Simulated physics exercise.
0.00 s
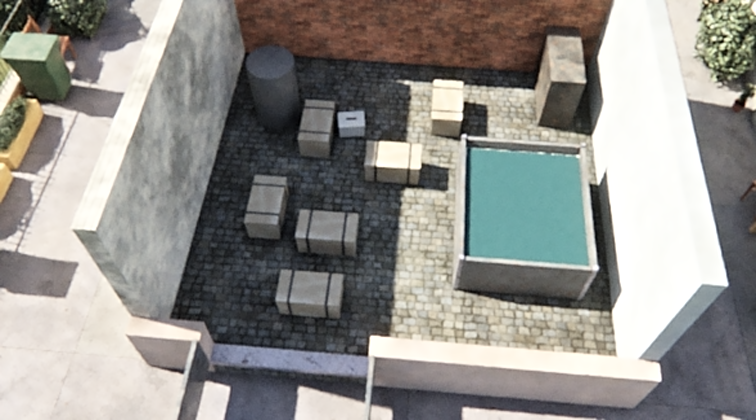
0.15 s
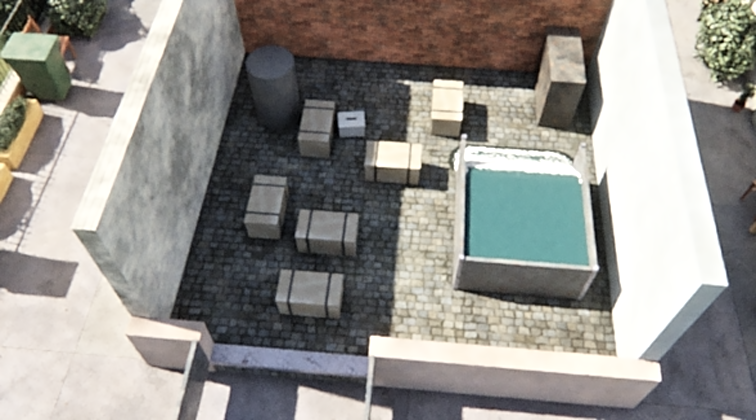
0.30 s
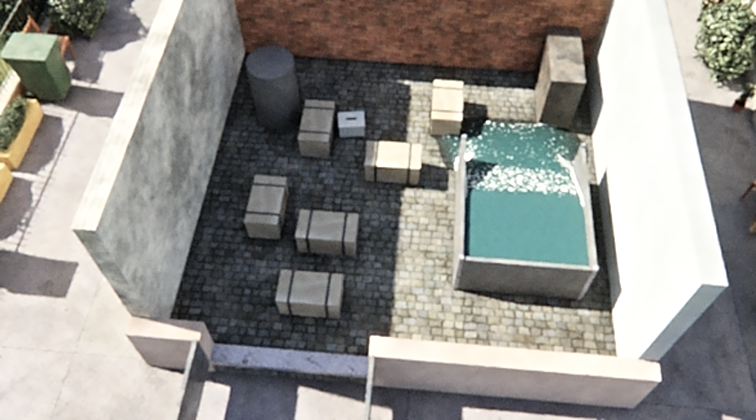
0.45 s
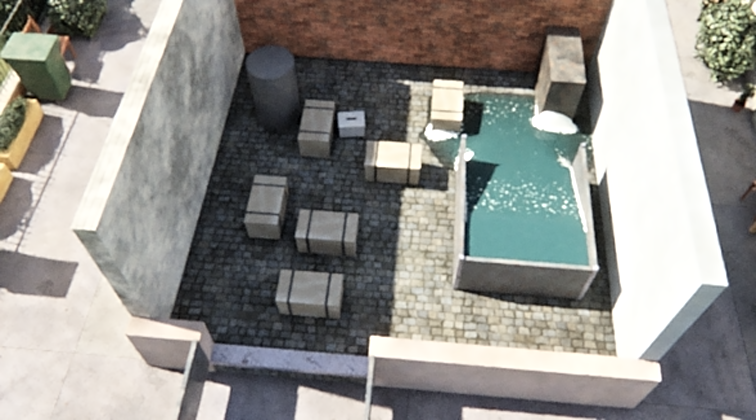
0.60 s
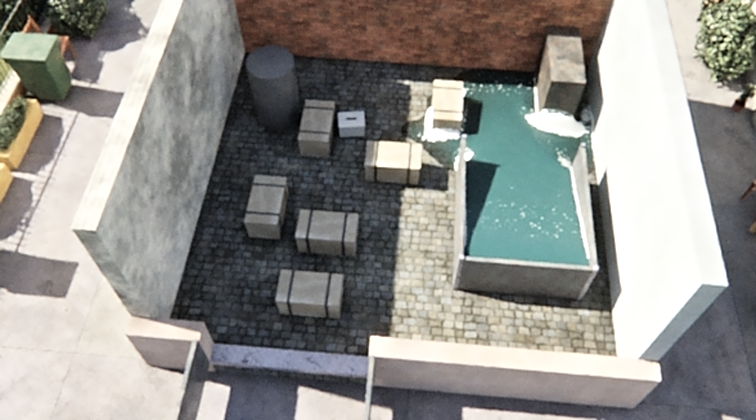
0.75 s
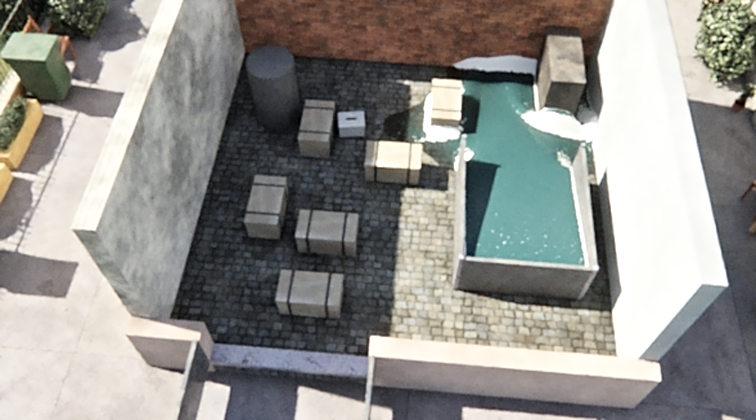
A big open tank of green water in a walled yard burst along its far side, and the water poured out toward the brick wall, foaming around a crate and a tall box that barely moved.
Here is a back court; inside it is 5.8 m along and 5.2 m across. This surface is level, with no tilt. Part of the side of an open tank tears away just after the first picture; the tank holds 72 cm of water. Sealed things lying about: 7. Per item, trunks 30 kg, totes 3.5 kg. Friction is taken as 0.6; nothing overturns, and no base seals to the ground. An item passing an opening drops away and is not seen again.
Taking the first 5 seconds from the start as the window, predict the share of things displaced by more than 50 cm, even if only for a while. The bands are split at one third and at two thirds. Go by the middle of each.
I predict one in three or more, yet fewer than two in three.
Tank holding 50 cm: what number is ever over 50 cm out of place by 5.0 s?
Then 2.
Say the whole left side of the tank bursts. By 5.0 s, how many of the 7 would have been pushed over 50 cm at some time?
That would give 5.
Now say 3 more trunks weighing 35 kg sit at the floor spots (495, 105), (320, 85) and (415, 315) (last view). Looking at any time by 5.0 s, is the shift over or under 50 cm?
Above, above, below.
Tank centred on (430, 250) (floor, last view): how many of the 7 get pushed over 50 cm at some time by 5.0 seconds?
Then 4 of them would.
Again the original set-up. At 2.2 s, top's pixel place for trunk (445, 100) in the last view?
Position: Approx. (338, 73).
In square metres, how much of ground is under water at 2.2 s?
Around 14 m2 of it.
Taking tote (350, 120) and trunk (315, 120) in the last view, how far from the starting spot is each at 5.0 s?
In turn: 200 cm, 150 cm.
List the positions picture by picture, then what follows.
The first picture shows a trunk at (448, 100), on the bottom; a trunk at (393, 155), on the bottom; water covers 2.9 m2; 0 of 7 have shifted.
The second picture shows a trunk at (448, 100), on the bottom; a trunk at (393, 155) rests on the ground; 3.8 m2 under water; 0 of 7 have shifted.
The third picture shows a trunk at (448, 100), on the bottom; a trunk at (393, 155) rests on the ground; water covers 5.1 m2; 0 of 7 have shifted.
The fourth picture shows a trunk at (448, 100) rests on the ground; a trunk at (393, 155), on the bottom; water covers 6.2 m2; 0 of 7 have shifted.
The fifth picture shows a trunk at (448, 100) rests on the ground; a trunk at (393, 155), on the bottom; 7.3 m2 under water; 0 of 7 have shifted.
The sixth picture shows a trunk at (446, 99) rests on the ground; a trunk at (393, 155) rests on the ground; water covers 7.9 m2; 0 of 7 have shifted.
After 1.1 s 0 of 7 are over 50 cm from their spots; 0 afloat.
After 2.2 s 1 of 7 are over 50 cm from their spots; 0 afloat.
After 3.5 s 3 of 7 are over 50 cm from their spots; 2 afloat.
After 5.0 s 4 of 7 are over 50 cm from their spots, and 4 have been at some point; 2 afloat.
